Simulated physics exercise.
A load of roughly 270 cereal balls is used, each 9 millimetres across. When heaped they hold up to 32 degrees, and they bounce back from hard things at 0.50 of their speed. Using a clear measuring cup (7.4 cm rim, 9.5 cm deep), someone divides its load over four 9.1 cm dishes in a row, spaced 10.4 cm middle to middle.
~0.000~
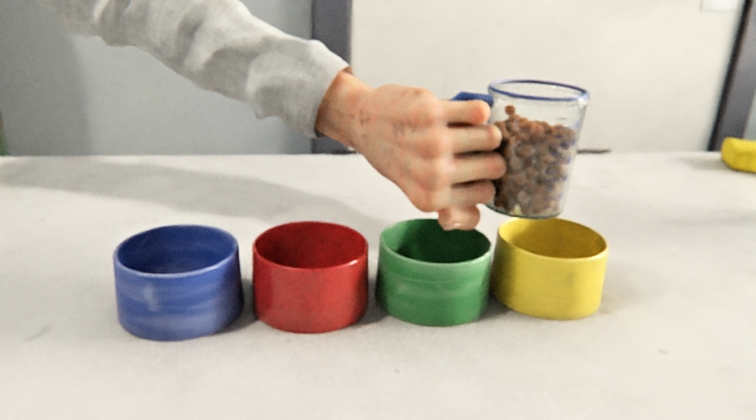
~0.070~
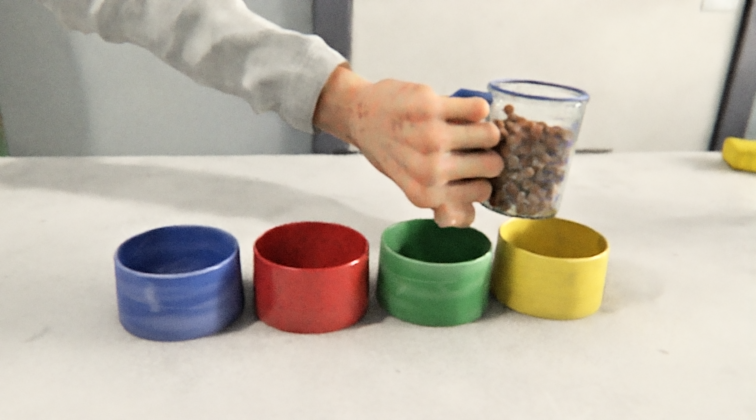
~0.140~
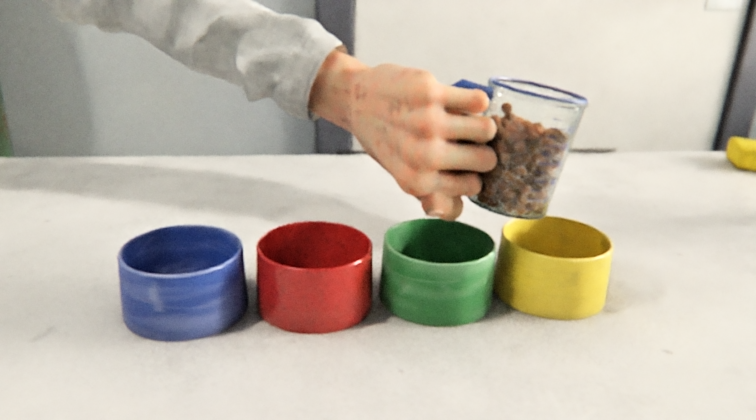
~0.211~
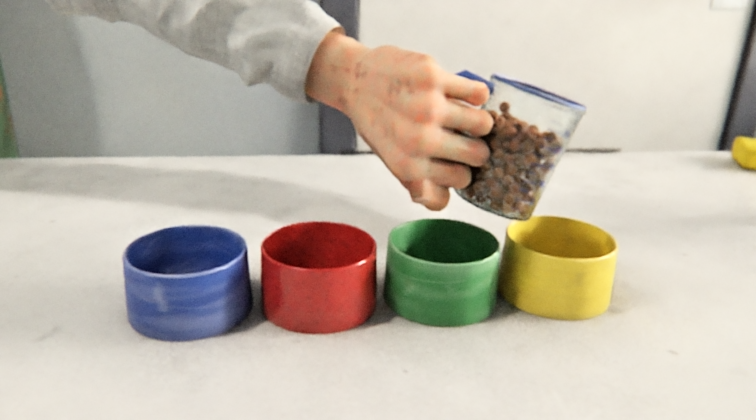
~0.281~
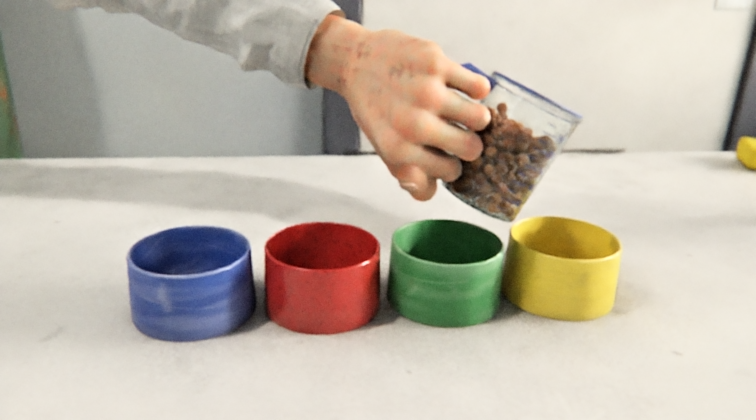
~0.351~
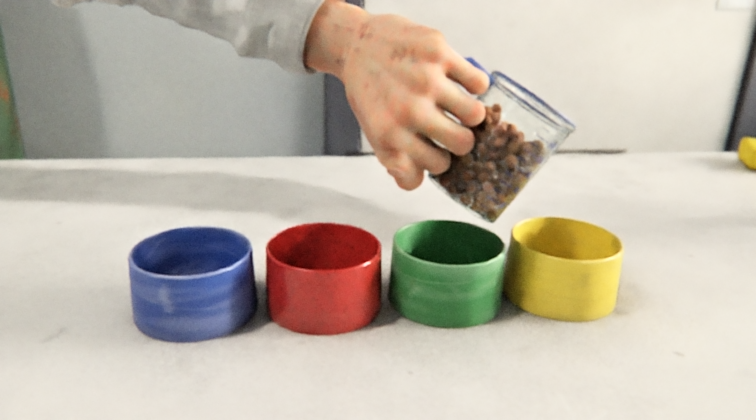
A hand in a light grey sleeve holds a clear, blue-rimmed measuring cup, partly filled with small brown balls, above a pale tabletop seen from the front and slightly above. Four round dishes stand in a row below, blue, red, green and yellow from left to right. The hand tilts the cup steadily rightward while shifting slightly left, and the view drifts a little.
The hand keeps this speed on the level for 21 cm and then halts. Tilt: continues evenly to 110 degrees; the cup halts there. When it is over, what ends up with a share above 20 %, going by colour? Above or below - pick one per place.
Red: Above; blue: Below; green: Above; yellow: Below; counter: Below.
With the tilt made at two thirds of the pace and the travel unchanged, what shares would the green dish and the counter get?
Shares - green: 0, counter: 10.
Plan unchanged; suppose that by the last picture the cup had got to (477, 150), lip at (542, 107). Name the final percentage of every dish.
Final shares - red 90 %, blue 0 %, green 0 %, yellow 0 %.
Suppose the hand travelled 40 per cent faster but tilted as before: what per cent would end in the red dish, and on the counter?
Red: 90; counter: 10.
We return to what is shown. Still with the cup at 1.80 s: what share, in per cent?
Approx. 10 % - an estimate.
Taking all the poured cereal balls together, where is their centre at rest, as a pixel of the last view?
Roughly pixel (411, 282).
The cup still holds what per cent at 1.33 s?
I reckon around 50 per cent.
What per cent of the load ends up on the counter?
The share comes to some 10 percent.
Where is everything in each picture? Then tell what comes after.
In the first frame, cup at (530, 148), tilt 0 degrees, lip at (582, 90), moved 0.0 cm; middle of the pieces at (530, 159); yellow dish at (552, 237); green dish at (435, 240); red dish at (311, 244); blue dish at (177, 248).
In the second frame, cup at (528, 148), tilt 2 degrees, lip at (582, 92), moved 0.3 cm; middle of the pieces at (527, 159).
In the third frame, cup at (521, 148), tilt 9 degrees, lip at (581, 98), moved 1.1 cm; middle of the pieces at (520, 159).
In the fourth frame, cup at (514, 148), tilt 17 degrees, lip at (579, 106), moved 2.0 cm; middle of the pieces at (512, 159).
In the fifth frame, cup at (507, 149), tilt 25 degrees, lip at (575, 115), moved 3.0 cm; middle of the pieces at (503, 159).
In the sixth frame, cup at (497, 150), tilt 33 degrees, lip at (568, 125), moved 3.9 cm; middle of the pieces at (492, 159); yellow dish at (566, 238); green dish at (449, 242); red dish at (324, 246); blue dish at (192, 250). Its pace works out near 115 degrees a second; the hand travels 13 cm a second.
After 0.94 s, tilt 99 degrees; cup holds 100 %.
Then, at 1.33 s, tilt 110 degrees; cup holds 50 %, green 45 %.
After 1.80 s, tilt 110 degrees; cup holds 10 %, red 25 %, green 55 %.
At rest (2.7 s), red 35 %, blue 0 %, green 55 %, yellow 0 %, counter 10 %.
